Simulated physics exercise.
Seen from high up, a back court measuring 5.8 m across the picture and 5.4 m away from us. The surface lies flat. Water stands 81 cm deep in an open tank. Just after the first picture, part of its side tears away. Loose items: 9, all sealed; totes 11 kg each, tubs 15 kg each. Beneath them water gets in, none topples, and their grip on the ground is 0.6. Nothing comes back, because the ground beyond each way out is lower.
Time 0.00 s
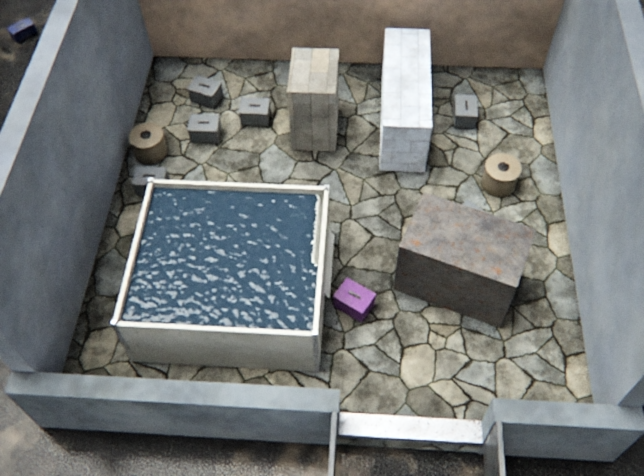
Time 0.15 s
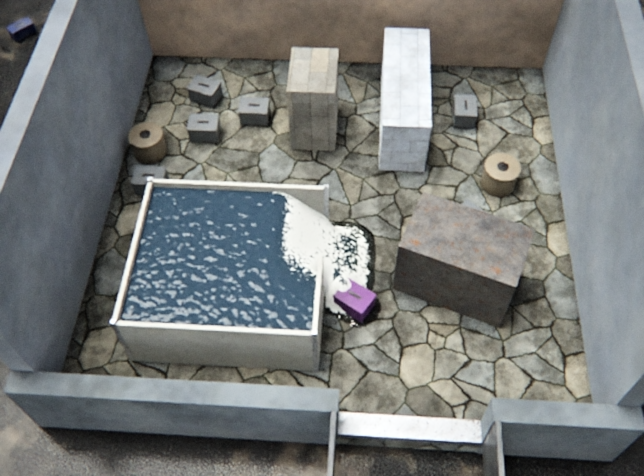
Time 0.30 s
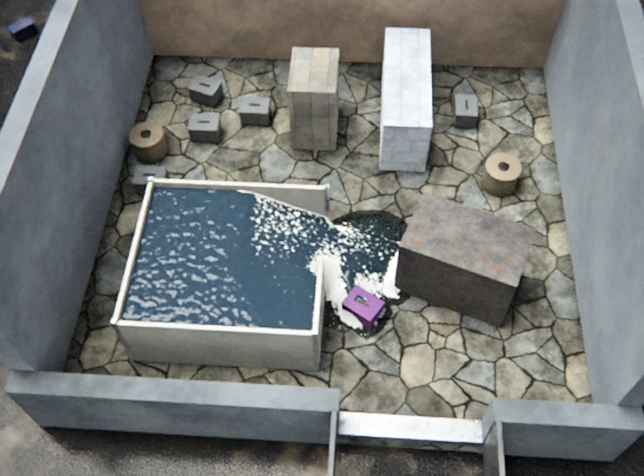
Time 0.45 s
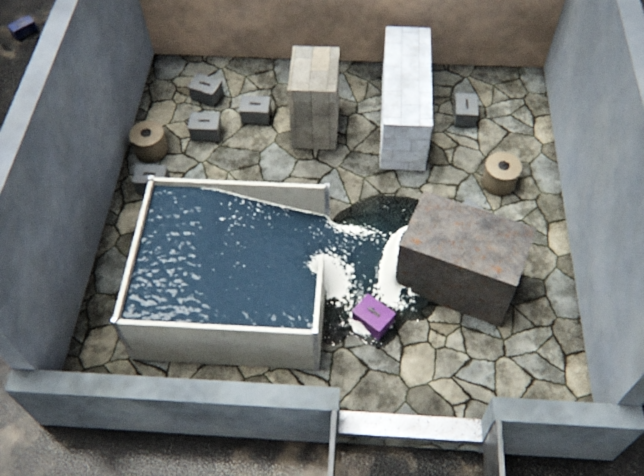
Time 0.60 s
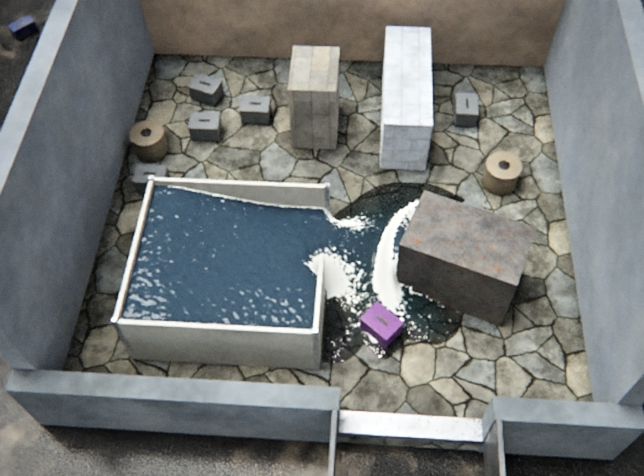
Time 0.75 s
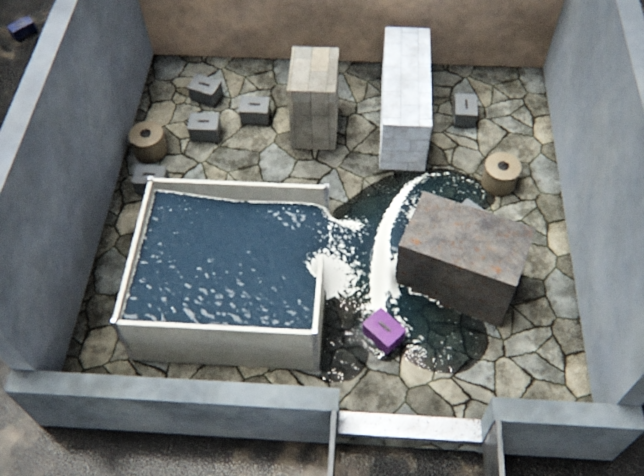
In this clip, water bursts through the right side of an open tank in a walled stone court, foaming against a large brown block and spreading around it, while a small purple box shifts slightly toward the lower right.
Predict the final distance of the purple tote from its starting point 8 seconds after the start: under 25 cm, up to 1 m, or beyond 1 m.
Outcome: A long move.
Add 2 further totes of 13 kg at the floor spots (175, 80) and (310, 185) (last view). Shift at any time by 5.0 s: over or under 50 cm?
As asked, in order: Shy of the mark; shy of the mark.
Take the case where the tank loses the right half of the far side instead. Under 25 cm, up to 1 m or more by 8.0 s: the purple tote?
The answer: The purple tote stays more or less still.
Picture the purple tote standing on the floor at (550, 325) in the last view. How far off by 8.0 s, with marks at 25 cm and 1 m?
What happens is that it covers a big distance.
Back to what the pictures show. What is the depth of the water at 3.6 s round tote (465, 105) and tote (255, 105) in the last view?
Close to 9 and 1 centimetres.
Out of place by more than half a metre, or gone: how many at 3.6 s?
3.
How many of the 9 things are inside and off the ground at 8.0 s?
Total: 4.
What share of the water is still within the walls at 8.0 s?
Still held: Near 80 %.
After 1.6 s the purple tote is near (354, 397), 1.2 m from its start, aground; 0 of 9 are out; 0 afloat.
After 3.6 s the purple tote has gone out; 1 of 9 are out; 1 afloat.
After 5.6 s the purple tote has gone out; 1 of 9 are out; 2 afloat.
After 8.0 s the purple tote has gone out; 1 of 9 are out; 4 afloat.
